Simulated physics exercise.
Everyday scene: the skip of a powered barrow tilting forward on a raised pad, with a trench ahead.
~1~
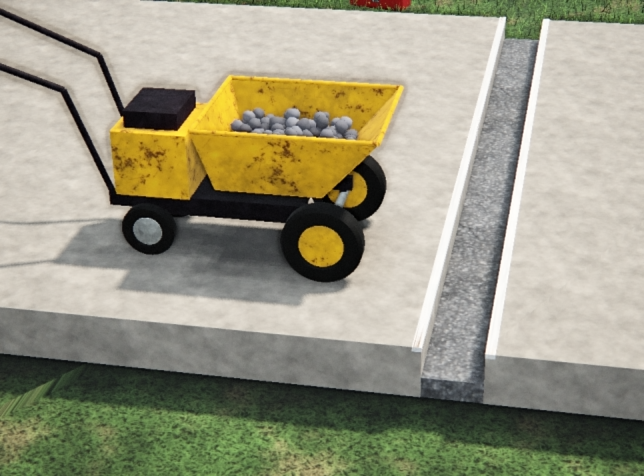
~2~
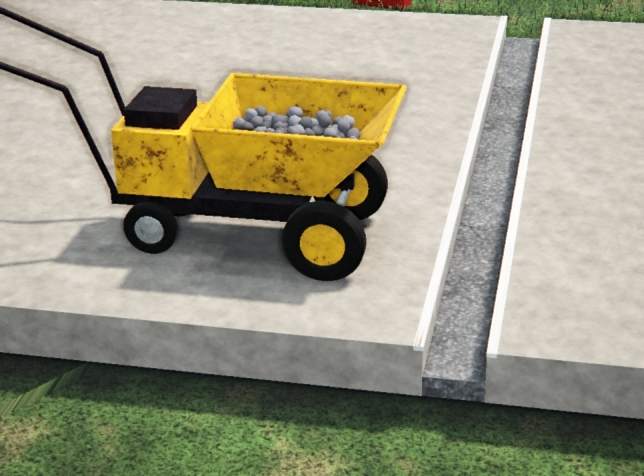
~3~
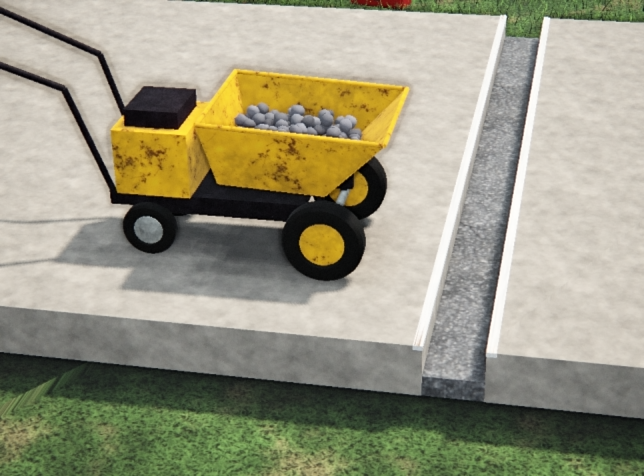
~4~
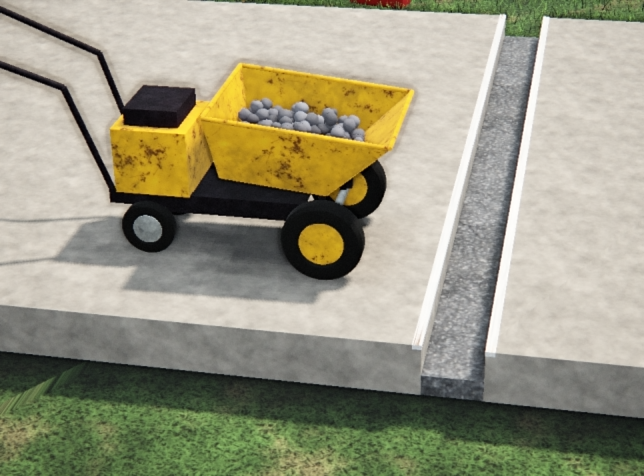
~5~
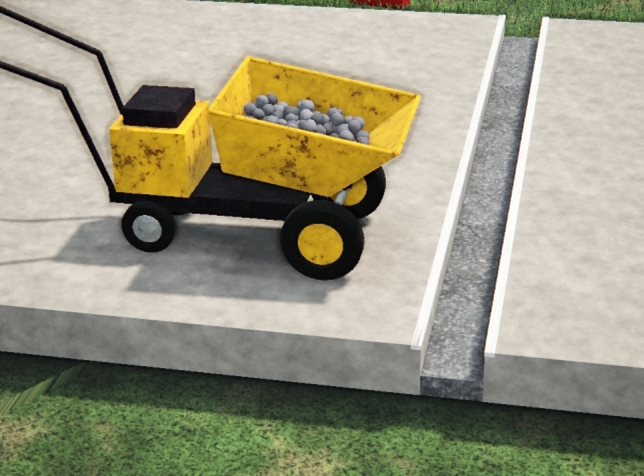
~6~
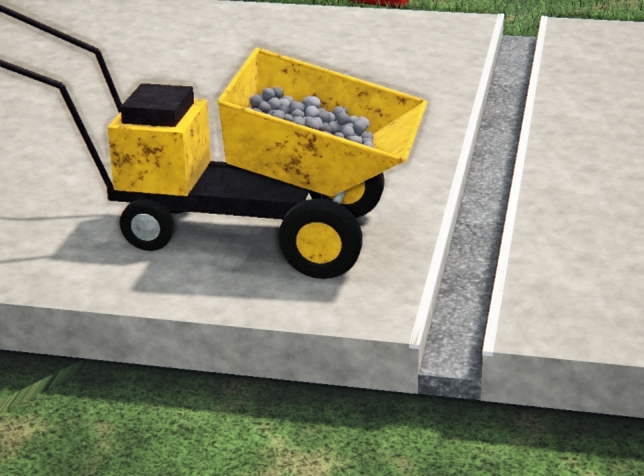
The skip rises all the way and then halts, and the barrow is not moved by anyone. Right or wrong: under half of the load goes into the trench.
Wrong.
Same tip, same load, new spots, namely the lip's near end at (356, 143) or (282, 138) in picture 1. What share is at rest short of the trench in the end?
I'd put it at around 10 percent the first time and 50 percent the second.
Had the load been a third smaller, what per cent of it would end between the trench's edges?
Around 100 %.
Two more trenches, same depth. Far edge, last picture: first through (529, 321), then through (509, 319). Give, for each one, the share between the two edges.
The first try gives 100 percent, then the second gives 100 percent.
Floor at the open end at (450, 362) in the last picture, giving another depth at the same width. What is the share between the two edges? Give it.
That would give roughly 60 percent.
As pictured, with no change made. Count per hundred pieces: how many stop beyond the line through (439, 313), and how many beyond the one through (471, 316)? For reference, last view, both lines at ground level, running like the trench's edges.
The first comes to 90 per cent, the second to 30 per cent.
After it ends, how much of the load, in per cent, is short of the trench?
I'd estimate about 0 per cent of the load.
Just after the last frame, skip tipped steeply; every one in the skip.
A moment on, skip tipped steeply; the larger part in the skip; about a tenth in or heaped over the trench; just a few beyond it.
Further on, skip tipped right over; about a tenth in the skip; the larger part in or heaped over the trench; about a tenth beyond it.
When it is over, skip tipped right over; just a few in the skip; the larger part in or heaped over the trench; about a tenth beyond it.
